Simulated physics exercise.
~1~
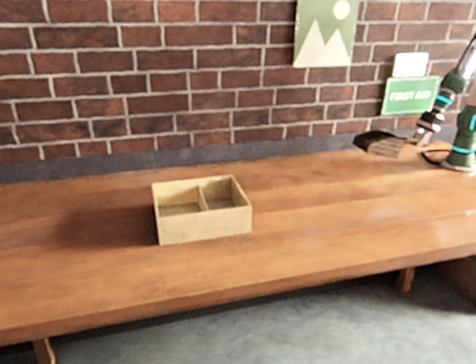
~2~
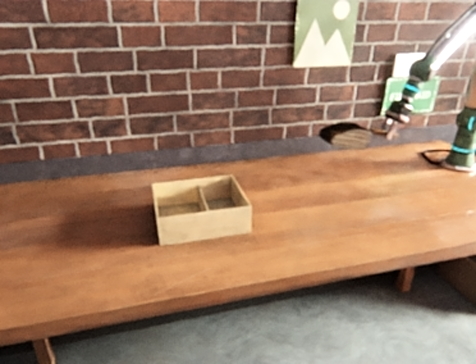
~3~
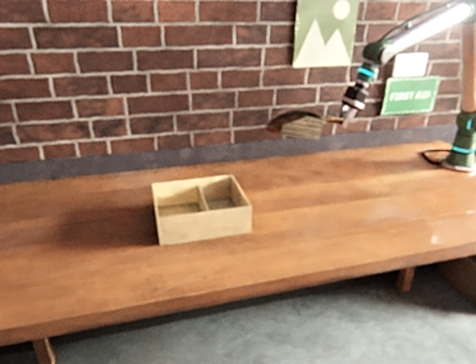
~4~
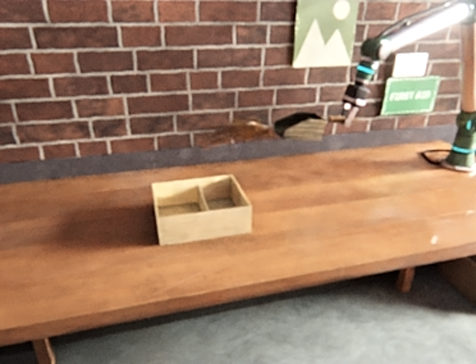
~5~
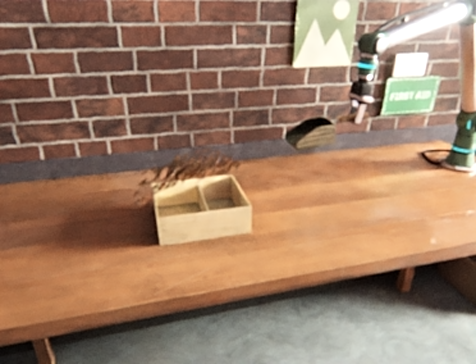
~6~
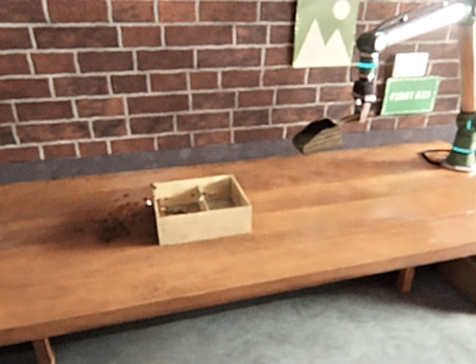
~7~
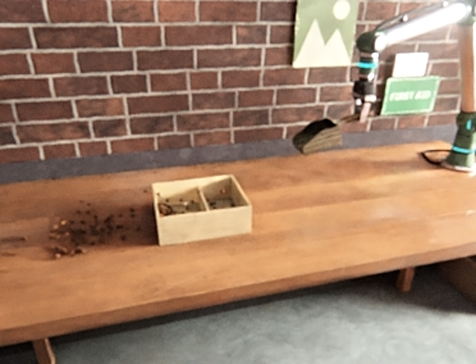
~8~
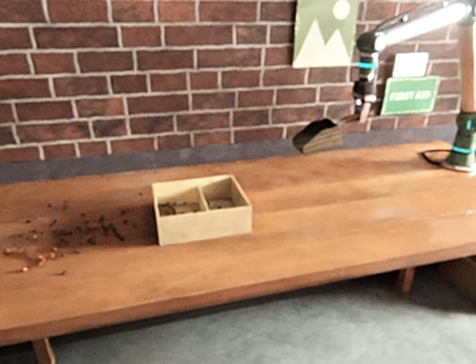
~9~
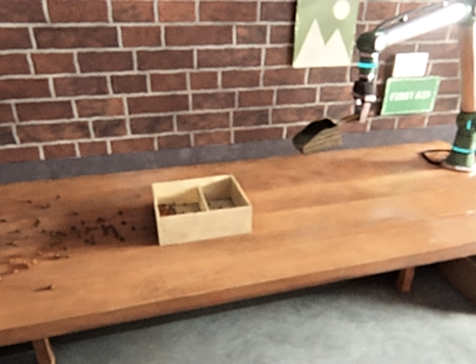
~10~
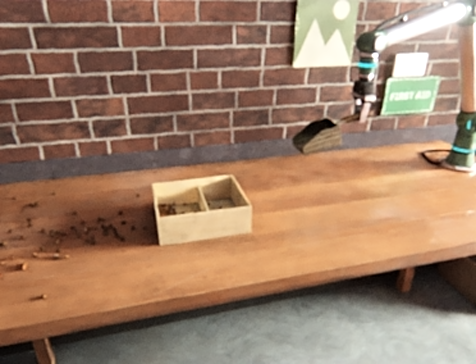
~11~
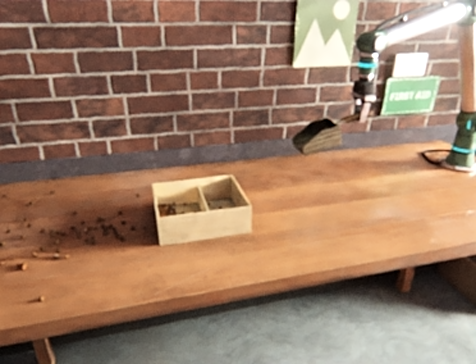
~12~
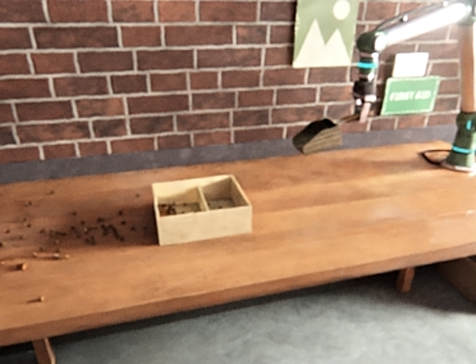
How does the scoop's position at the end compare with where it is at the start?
At the end the scoop is farther to the left and slightly higher than at the start, hanging between the box and the green sign on the wall.
